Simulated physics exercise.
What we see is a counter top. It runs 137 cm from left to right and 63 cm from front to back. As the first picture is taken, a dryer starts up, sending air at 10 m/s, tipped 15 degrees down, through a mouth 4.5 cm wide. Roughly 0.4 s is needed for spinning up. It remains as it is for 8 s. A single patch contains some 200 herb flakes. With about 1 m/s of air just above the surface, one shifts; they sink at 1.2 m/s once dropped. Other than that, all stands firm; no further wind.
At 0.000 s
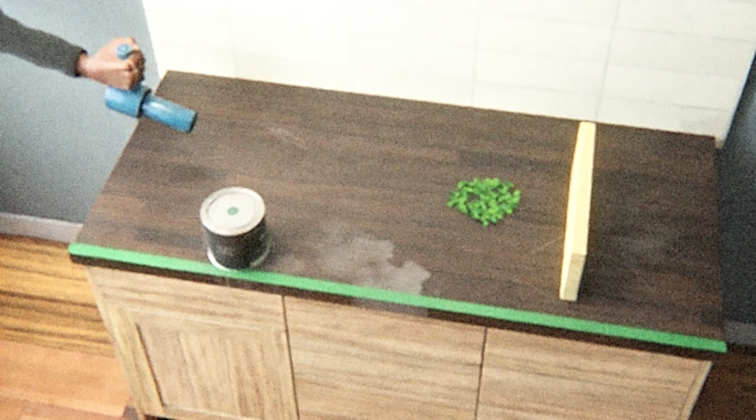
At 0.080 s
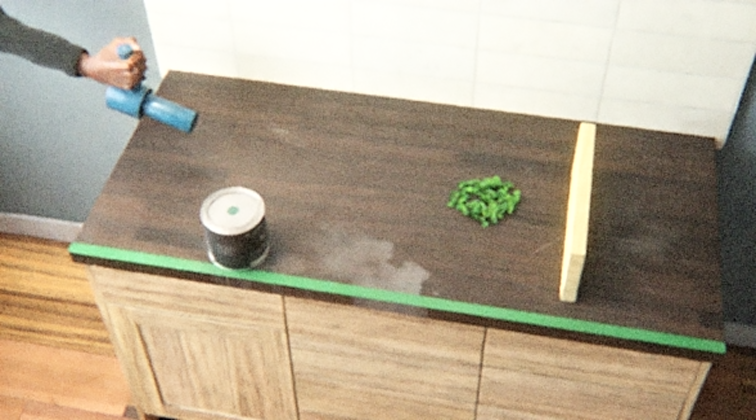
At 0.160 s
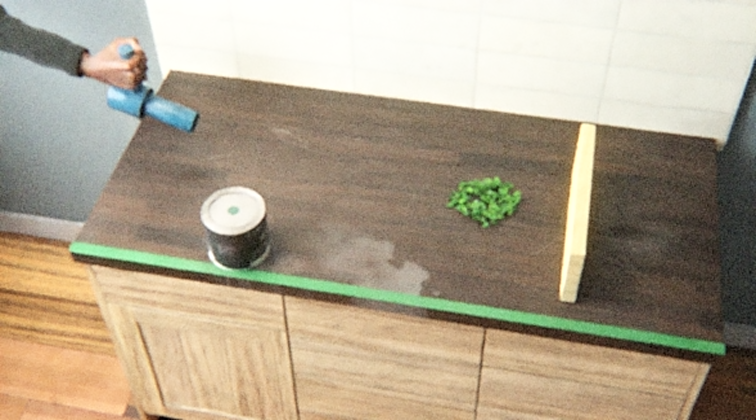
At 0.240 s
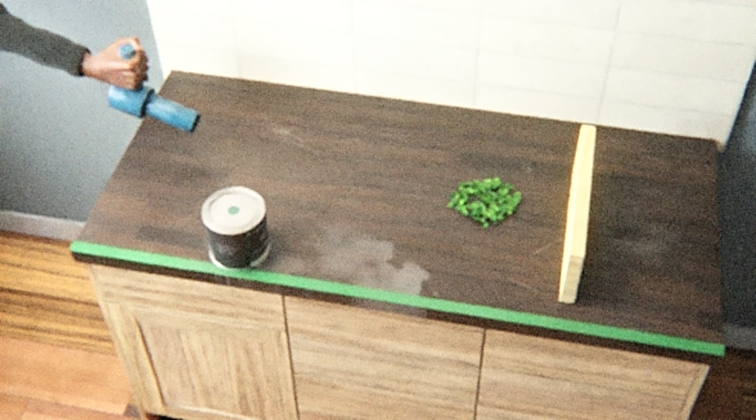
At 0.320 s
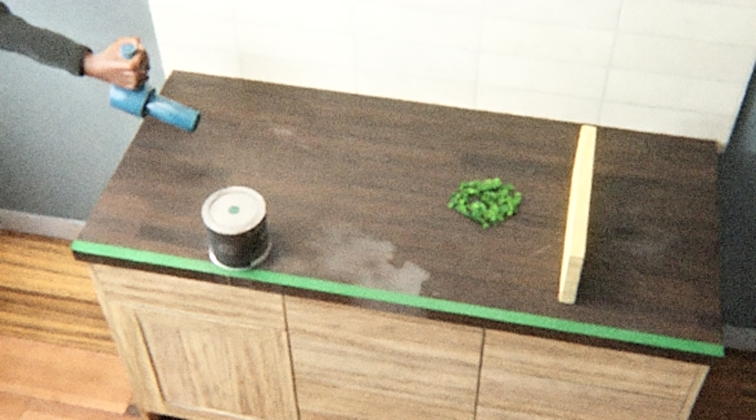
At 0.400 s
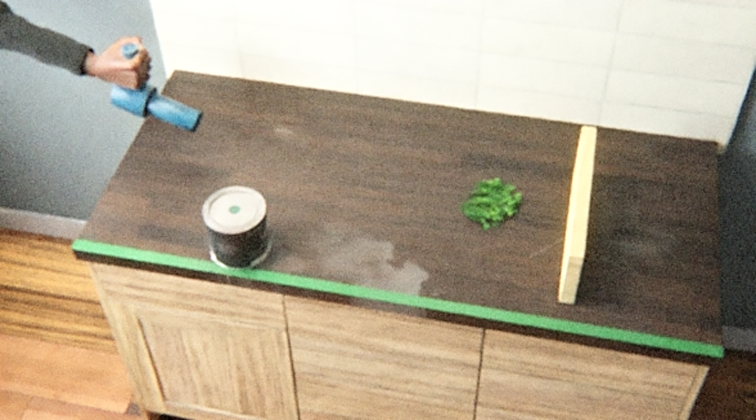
The video shows a hand holding a blue dryer over a dark counter top with a tin, a patch of green herb flakes and an upright board; the flakes lie still, then some on the left shift slightly right.
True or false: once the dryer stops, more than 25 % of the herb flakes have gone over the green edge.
True.
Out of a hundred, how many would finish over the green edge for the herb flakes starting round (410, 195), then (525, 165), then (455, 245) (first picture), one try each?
About 60, 0 and 100 in a hundred, in that order.
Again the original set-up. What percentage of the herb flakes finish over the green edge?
40 per cent or so.
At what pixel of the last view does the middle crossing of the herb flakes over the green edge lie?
Midpoint of crossings, approx. (558, 330).
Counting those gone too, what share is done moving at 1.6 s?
Roughly 40 % of them.
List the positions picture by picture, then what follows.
The middle of the herb flakes is near (488, 199), none has stirred yet and the mouth of the dryer is at (193, 123), in the first frame.
The middle of the herb flakes is near (488, 199), none has stirred yet and the green edge is centred on (380, 300), in the second frame.
The middle of the herb flakes is near (489, 199), none has stirred yet, the top of a board is at (584, 185) and the top of a tin is at (233, 210), in the third frame.
The middle of the herb flakes is near (489, 200) and none has stirred yet, in the fourth frame.
The middle of the herb flakes is near (489, 200) and none has stirred yet, in the fifth frame.
The middle of the herb flakes is near (490, 201), the farthest in sight from the dryer is at (518, 202) and about 15 % have left their places, in the sixth frame.
After 1.6 s, 59 % are on the move or not yet settled, 24 % are over the green edge; the middle of those still in play is near (567, 209).
After 2.6 s, 34 % are on the move or not yet settled, 29 % are over the green edge; the middle of those still in play is near (567, 213).
After 4.4 s, 11 % are on the move or not yet settled, 36 % are over the green edge.
After 8.0 s, at the end, 41 % are over the green edge.
